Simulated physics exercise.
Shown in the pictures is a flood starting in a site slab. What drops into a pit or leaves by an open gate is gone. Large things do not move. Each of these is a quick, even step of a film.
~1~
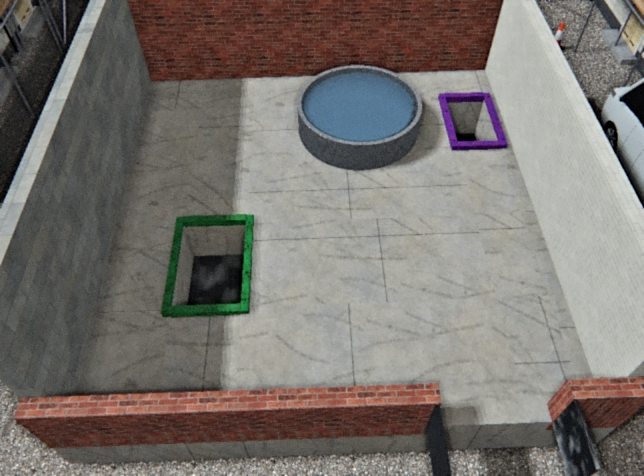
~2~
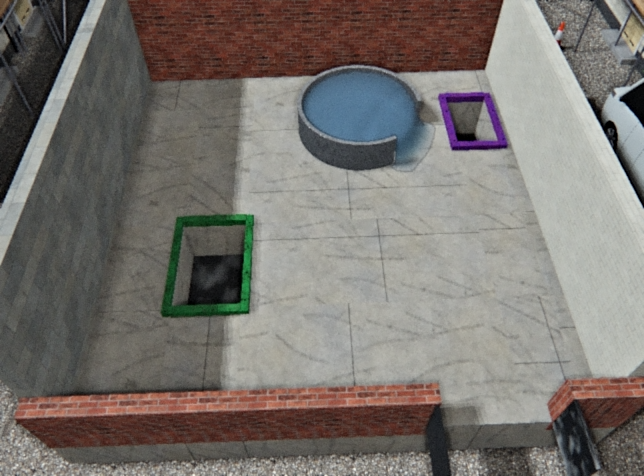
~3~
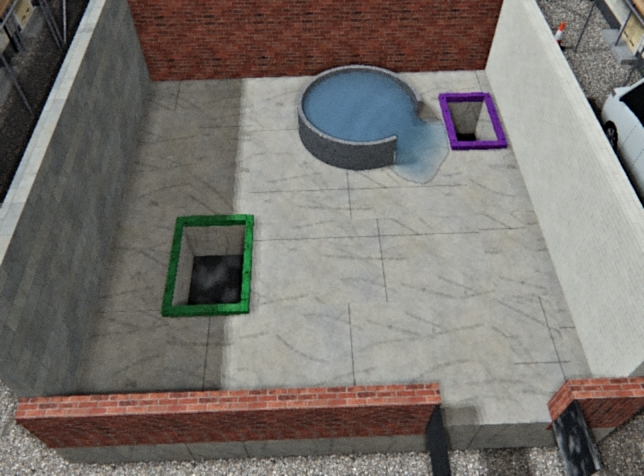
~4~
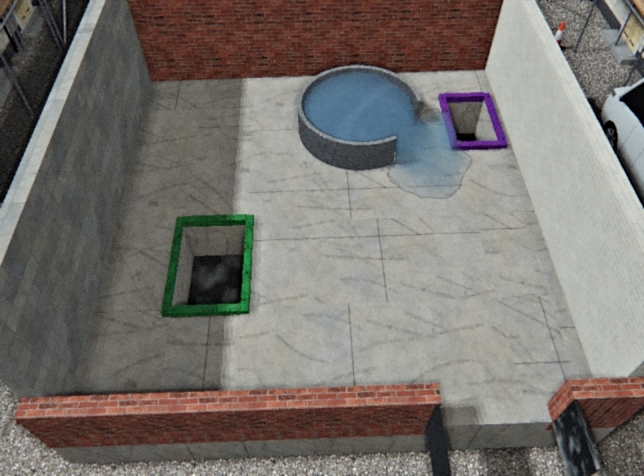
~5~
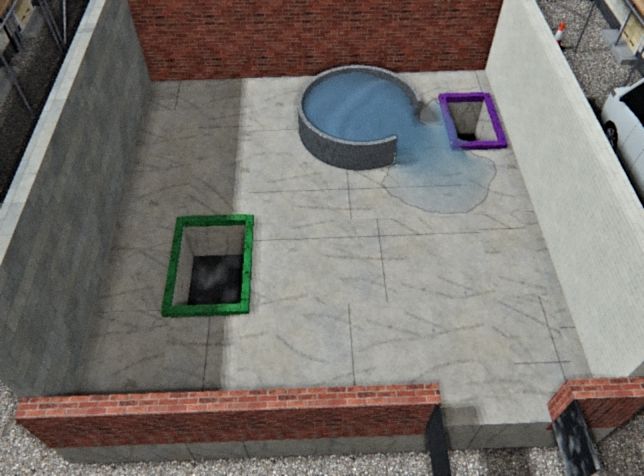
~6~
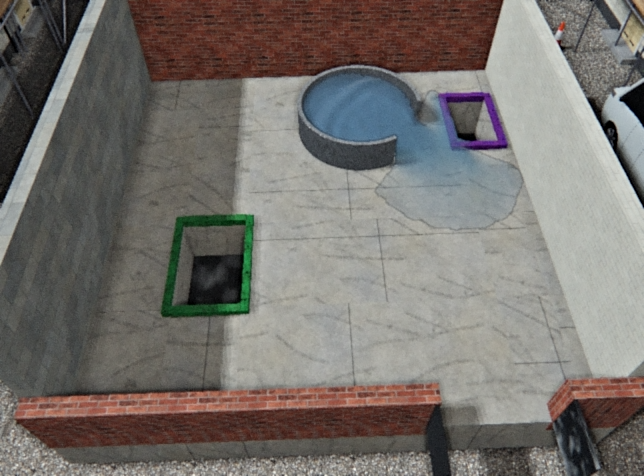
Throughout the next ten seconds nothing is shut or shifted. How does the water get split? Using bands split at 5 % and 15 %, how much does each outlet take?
I expect the gate to account for upward of fifteen per cent; I expect the green pit to account for a fraction below five per cent; I expect the purple pit to account for five up to fifteen per cent.
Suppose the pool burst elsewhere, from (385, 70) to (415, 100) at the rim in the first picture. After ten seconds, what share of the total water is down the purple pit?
Share to the purple pit: 30 in a hundred.
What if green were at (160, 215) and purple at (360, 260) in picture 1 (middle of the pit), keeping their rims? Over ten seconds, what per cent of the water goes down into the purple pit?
Purple: About 0 %.
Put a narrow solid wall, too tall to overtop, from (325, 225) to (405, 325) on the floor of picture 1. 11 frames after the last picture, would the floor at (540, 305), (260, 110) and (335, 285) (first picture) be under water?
Result in the order given: Drowned, unaffected, unaffected.
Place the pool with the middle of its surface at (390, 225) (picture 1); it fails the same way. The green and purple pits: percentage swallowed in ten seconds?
Shares - green: 0 in a hundred; purple: 0 in a hundred.
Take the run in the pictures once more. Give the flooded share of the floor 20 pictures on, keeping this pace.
About 30 per cent.
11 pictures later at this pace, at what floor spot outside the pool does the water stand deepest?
I'd go with (445, 141) as the deepest place.
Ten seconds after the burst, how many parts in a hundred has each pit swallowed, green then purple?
That's 0 per cent for the first and 10 per cent for the second.
A moment on, water covers 15 % of the floor; the gate 0 %, the green pit 0 %, the purple pit 4 %.
Next, water covers 25 % of the floor; the gate 0 %, the green pit 0 %, the purple pit 7 %.
Then, water covers 30 % of the floor; the gate 4 %, the green pit 0 %, the purple pit 9 %.
Later, water covers 40 % of the floor; the gate 19 %, the green pit 0 %, the purple pit 10 %.
In the end, water covers 55 % of the floor; the gate 32 %, the green pit 0 %, the purple pit 10 %.
